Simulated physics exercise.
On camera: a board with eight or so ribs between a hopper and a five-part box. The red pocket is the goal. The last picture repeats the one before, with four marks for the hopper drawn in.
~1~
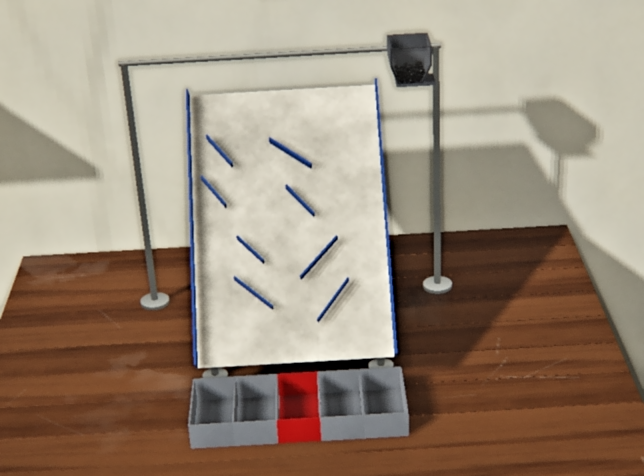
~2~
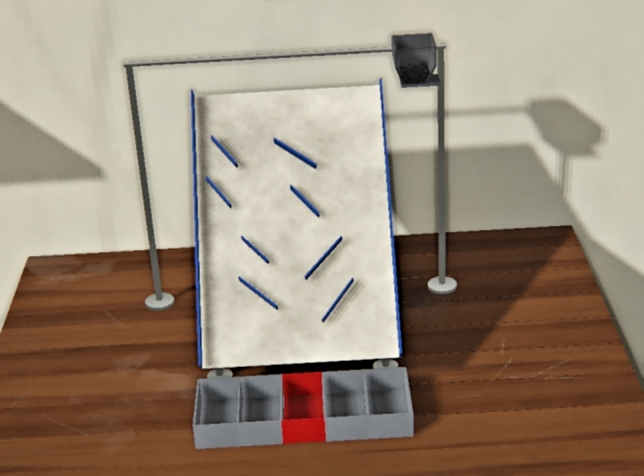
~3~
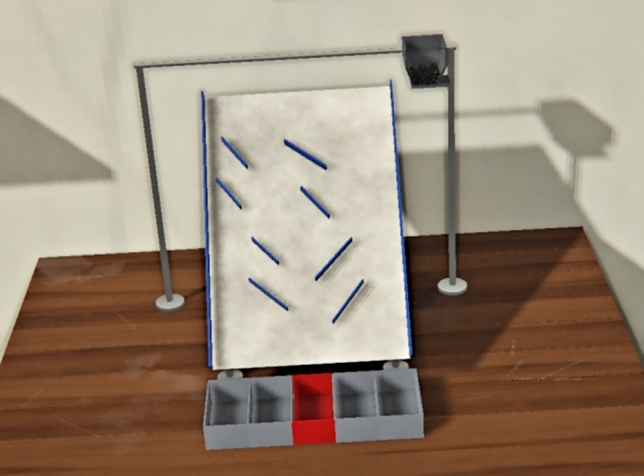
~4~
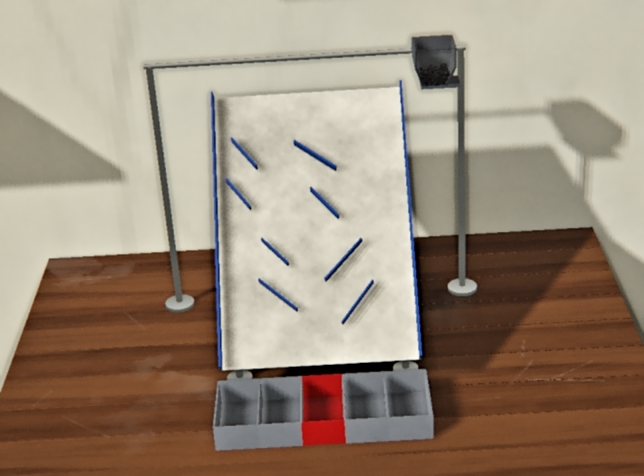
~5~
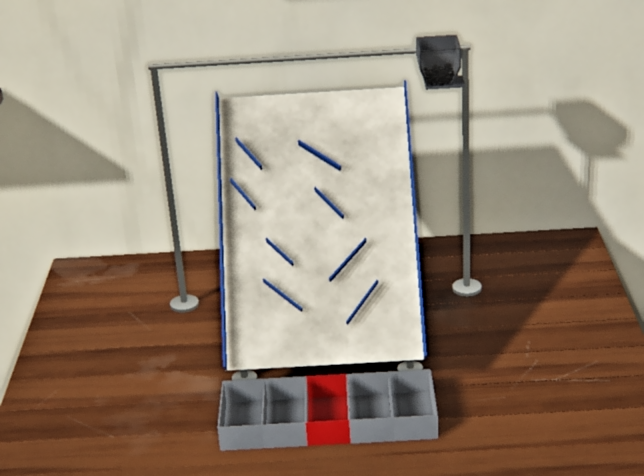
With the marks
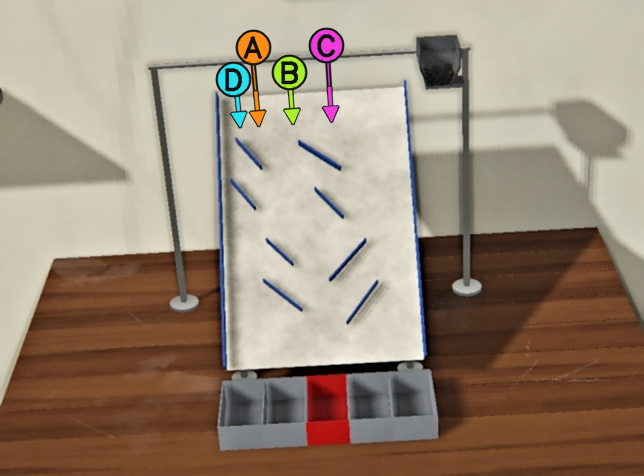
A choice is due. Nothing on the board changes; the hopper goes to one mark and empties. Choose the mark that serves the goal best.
It is A.
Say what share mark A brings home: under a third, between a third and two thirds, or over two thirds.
Over two thirds.
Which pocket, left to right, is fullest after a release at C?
It is the fifth one.
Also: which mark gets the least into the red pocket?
The answer is C.
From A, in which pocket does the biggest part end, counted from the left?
The third from the left.
On the marked copy, mark A meets the board at (258, 120); mark B meets the board at (292, 118); mark C meets the board at (331, 116); mark D meets the board at (239, 121).
With A, most in the red pocket, a small part in other pockets, a stray few outside the box.
With B, about half in the red pocket, about a quarter in other pockets, a small part held on the board, a small part outside the box.
With C, a small part in the red pocket, about two thirds in other pockets, about a quarter held on the board.
With D, about a third in the red pocket, about half in other pockets, a stray few outside the box.
